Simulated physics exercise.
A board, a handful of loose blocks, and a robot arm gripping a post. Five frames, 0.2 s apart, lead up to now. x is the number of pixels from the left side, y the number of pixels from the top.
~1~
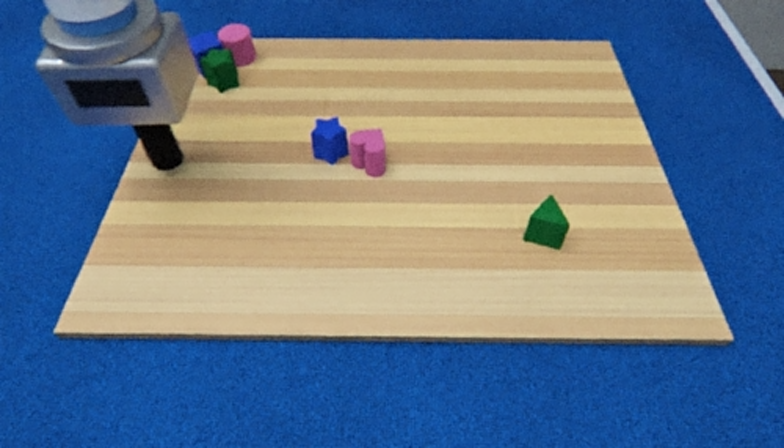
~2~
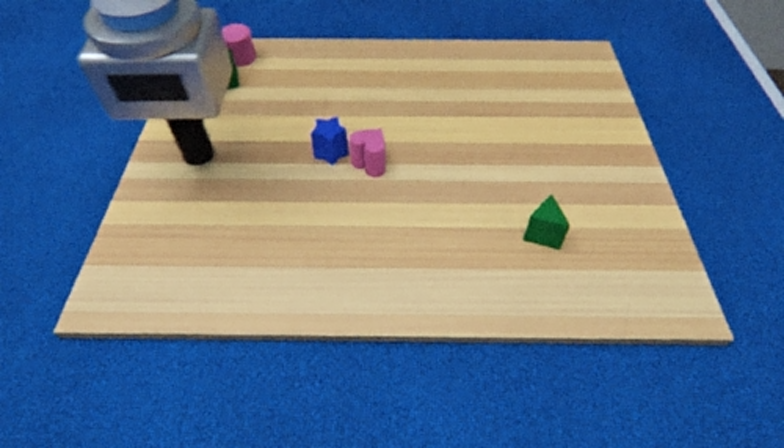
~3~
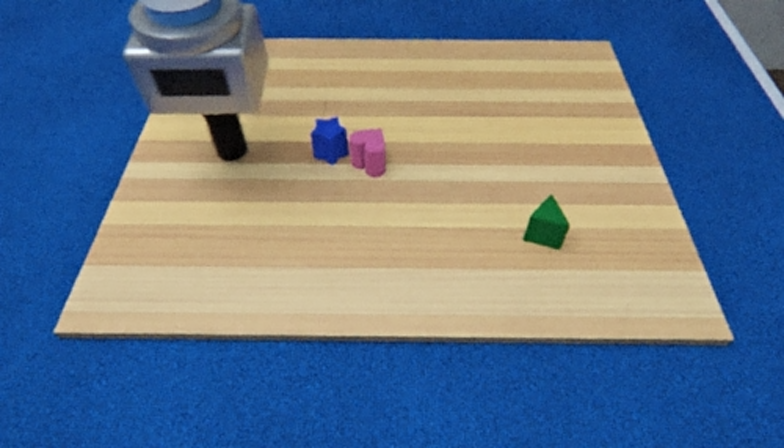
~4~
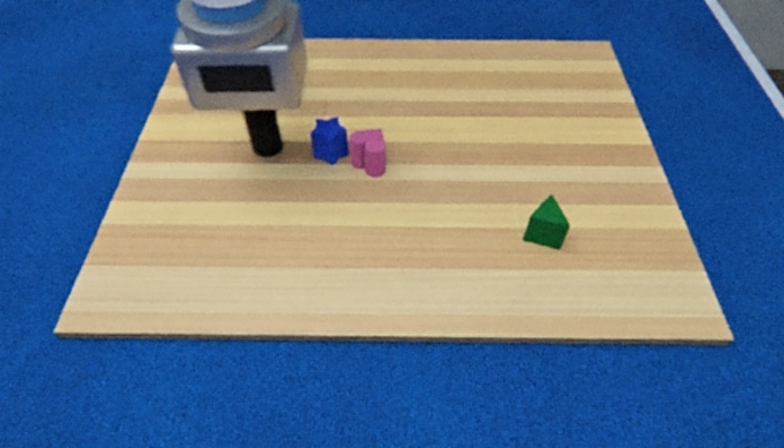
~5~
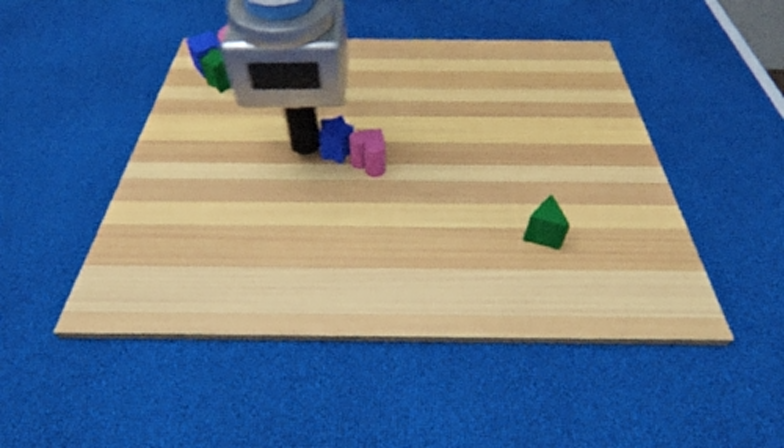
The video shows a robot arm moving a black post rightward across a striped wooden board toward a blue star block beside a pink heart, nudging the star slightly right while the green triangular block stays still.
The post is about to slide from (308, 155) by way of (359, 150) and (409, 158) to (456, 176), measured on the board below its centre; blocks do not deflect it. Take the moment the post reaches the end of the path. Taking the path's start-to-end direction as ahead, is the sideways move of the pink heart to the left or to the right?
Gets pushed right.
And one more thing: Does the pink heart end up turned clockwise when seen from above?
Yes, I think so.
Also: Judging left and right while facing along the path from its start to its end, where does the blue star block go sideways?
Well, taking the path from its start to its end as straight ahead, the blue star block moves to the left.
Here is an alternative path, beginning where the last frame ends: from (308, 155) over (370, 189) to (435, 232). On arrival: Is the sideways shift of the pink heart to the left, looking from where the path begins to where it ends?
Final answer: Yes.
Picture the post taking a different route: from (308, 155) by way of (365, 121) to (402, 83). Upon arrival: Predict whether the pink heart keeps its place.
Shifted.
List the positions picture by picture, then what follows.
In the first picture, post tip (168, 160); block tops, blue star block (328, 127); pink heart (369, 139).
In the second picture, post (199, 155); blocks unchanged.
In the third picture, post (233, 151); blocks unchanged.
In the fourth picture, post (268, 147); blocks unchanged.
In the fifth picture, post (306, 145); blue star block (334, 126); pink heart (369, 139).
On the path given first. One third of the way, post (359, 139); blue star block (386, 121); pink heart (409, 143), turned 40° clockwise.
Two thirds of the way, post (409, 148); blue star block (430, 119), turned 45° anticlockwise; pink heart (427, 151), turned 100° clockwise.
At the end, post (457, 166); blue star block (436, 120), turned 70° anticlockwise; pink heart (451, 171), turned 165° clockwise.
